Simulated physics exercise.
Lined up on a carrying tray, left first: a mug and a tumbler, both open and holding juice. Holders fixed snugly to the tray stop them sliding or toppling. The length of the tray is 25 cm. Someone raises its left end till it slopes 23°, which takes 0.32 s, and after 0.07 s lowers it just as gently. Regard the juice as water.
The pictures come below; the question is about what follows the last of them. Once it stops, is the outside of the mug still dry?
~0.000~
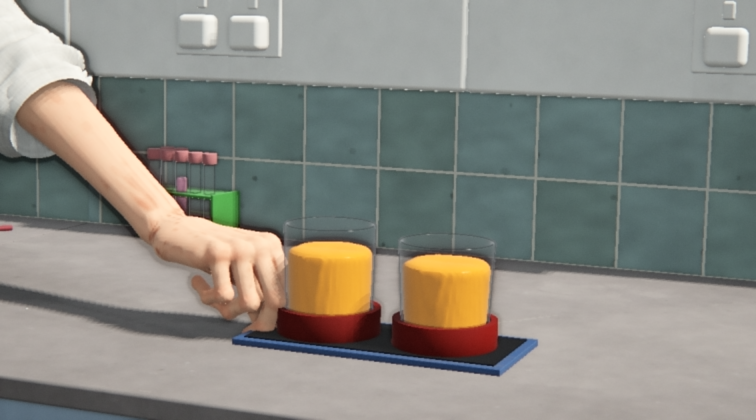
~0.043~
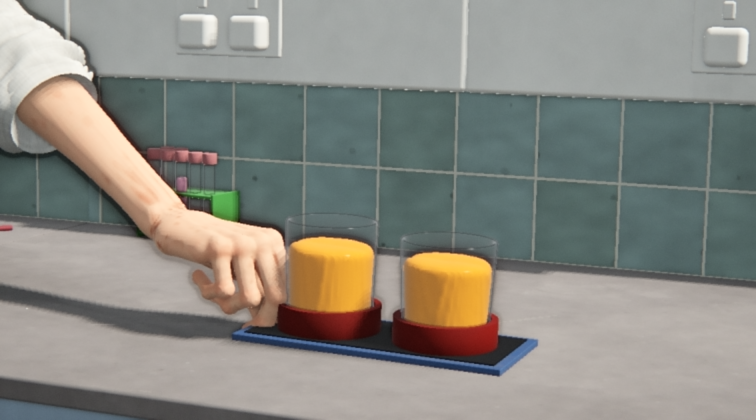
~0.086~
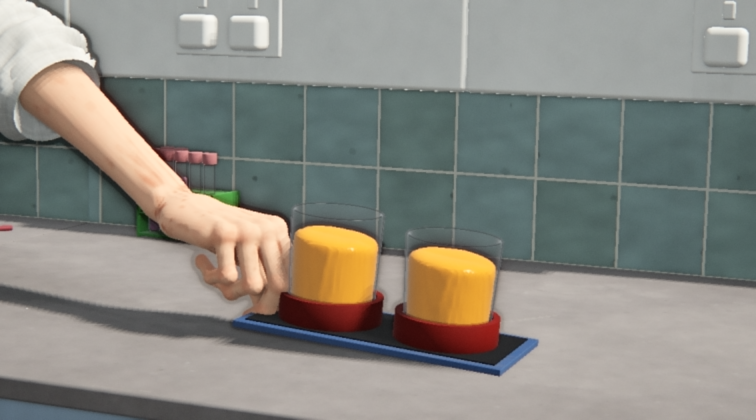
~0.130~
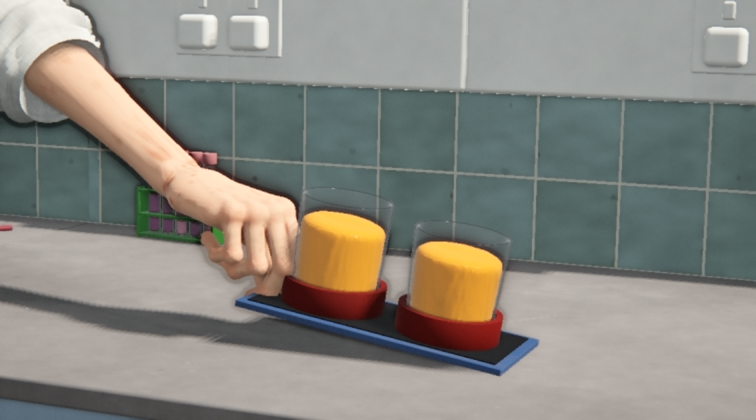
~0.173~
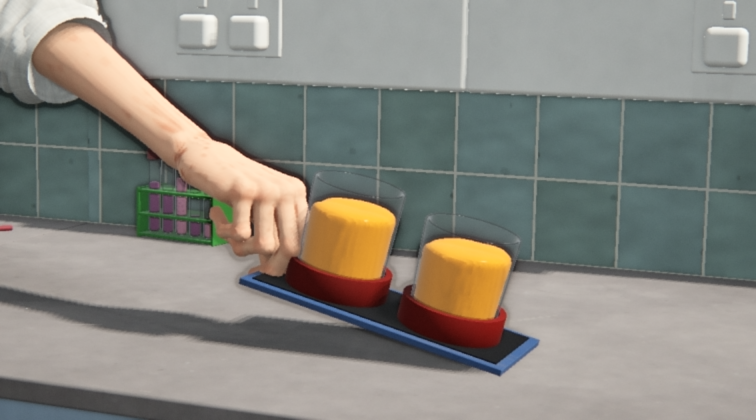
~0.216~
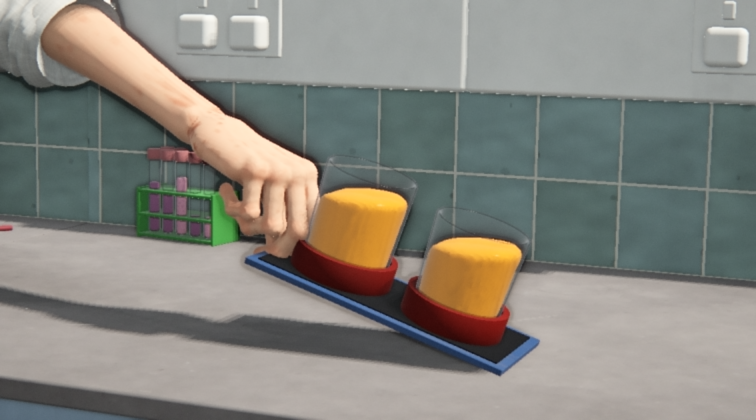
I expect some loss.
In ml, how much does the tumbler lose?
Estimate: Around 4 ml.
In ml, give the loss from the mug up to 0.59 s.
Roughly 6 ml.
After 0.40 s the slope is 23°; losses from the left are 5, 4 ml.
After 0.59 s the slope is 7°; losses from the left are 5, 4 ml.
After 0.77 s the slope is 0°; losses from the left are 5, 4 ml.
After 0.96 s the slope is 0°; losses from the left are 5, 4 ml.
In the end losses from the left are 5, 4 ml.
